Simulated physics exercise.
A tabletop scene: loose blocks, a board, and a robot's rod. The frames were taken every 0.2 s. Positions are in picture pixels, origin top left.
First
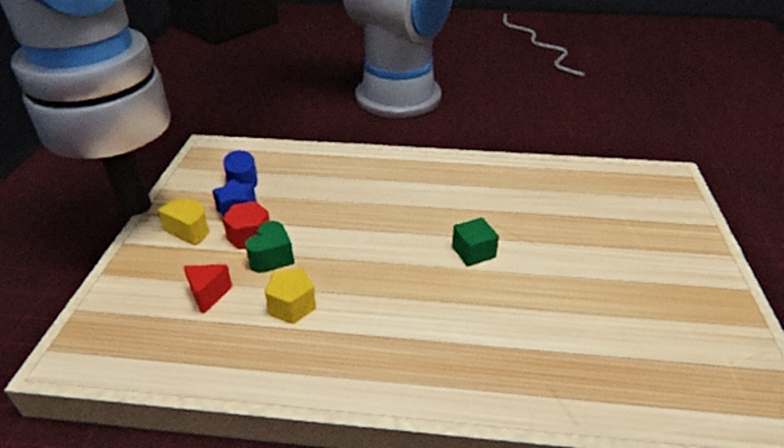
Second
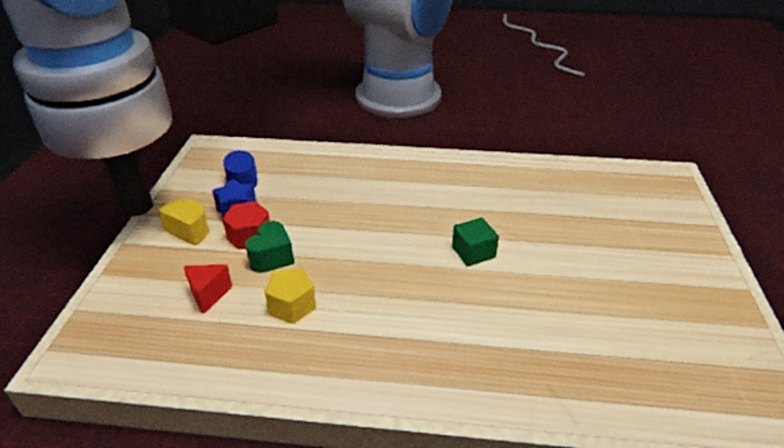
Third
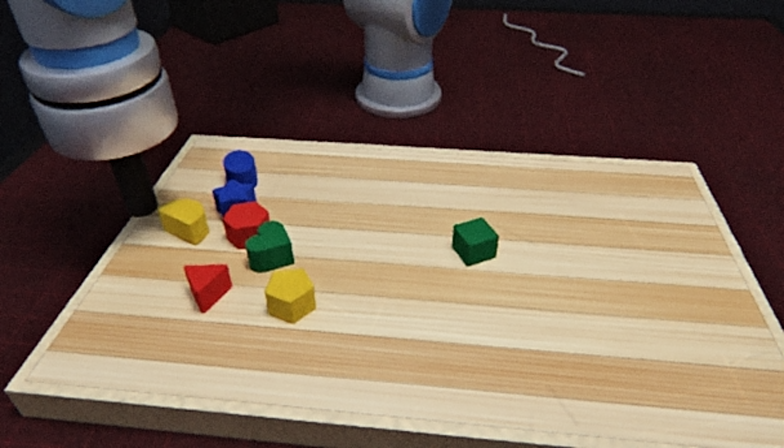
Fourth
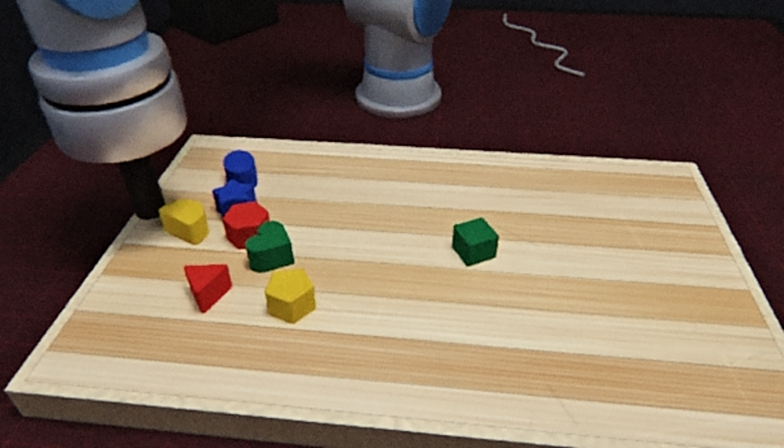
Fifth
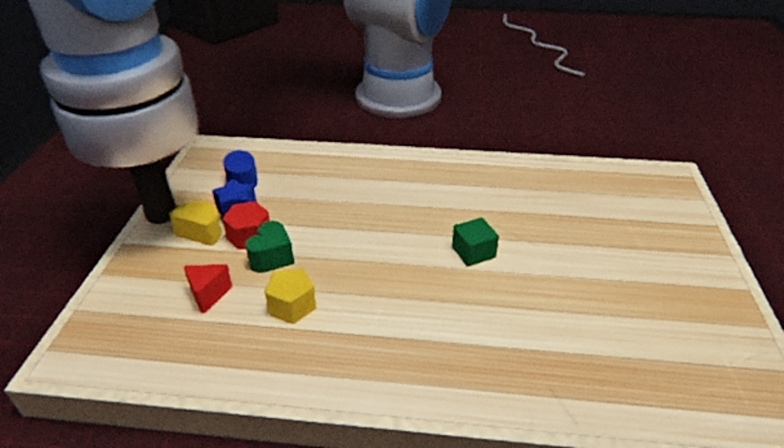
A robot arm with a dark rod stands at the left edge of a pale striped wooden board on a dark red surface, seen from a fixed view slightly above. Blue, red, green and yellow blocks cluster on the board's left side, with a green block alone right of centre and another robot behind. The rod inches rightward, then nudges the leftmost yellow block slightly right.
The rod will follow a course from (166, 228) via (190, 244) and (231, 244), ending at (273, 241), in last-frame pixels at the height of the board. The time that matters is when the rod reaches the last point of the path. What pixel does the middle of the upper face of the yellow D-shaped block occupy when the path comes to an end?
Just about (308, 218).
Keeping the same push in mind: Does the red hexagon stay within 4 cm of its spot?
No, I don't think so.
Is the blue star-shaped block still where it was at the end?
Yes - that is the case.
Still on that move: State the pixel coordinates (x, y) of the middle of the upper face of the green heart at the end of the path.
Its top middle is near (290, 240).
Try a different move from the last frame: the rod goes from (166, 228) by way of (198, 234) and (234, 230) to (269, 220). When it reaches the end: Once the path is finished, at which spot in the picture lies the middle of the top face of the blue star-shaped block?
The centre of its top will be at (248, 183).
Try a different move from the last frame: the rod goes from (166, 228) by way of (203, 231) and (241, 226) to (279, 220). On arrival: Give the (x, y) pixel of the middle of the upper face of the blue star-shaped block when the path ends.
At (252, 185).
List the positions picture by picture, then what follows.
The first picture shows tip of the rod (137, 207), middles of tops, yellow D-shaped block (184, 210), blue star-shaped block (233, 191), red hexagon (245, 214), green heart (269, 236).
The second picture shows rod (138, 208), nothing pushed.
The third picture shows rod (143, 209), nothing pushed.
The fourth picture shows rod (151, 211), nothing pushed.
The fifth picture shows rod (162, 215), yellow D-shaped block (196, 211), blue star-shaped block (233, 191), red hexagon (245, 214), green heart (269, 236).
What follows on the original path. One third of the way, rod (187, 232); yellow D-shaped block (225, 221), turned 25° anticlockwise; red hexagon (267, 212), turned 35° anticlockwise; green heart (275, 238), turned 25° clockwise.
Two thirds of the way, rod (230, 231); yellow D-shaped block (268, 221), turned 25° anticlockwise; red hexagon (304, 204), turned 75° anticlockwise; green heart (287, 240), turned 60° clockwise.
At the end, rod (270, 228); yellow D-shaped block (308, 218), turned 25° anticlockwise; blue star-shaped block unmoved; red hexagon (332, 196), turned 110° anticlockwise; green heart (290, 240), turned 65° clockwise.
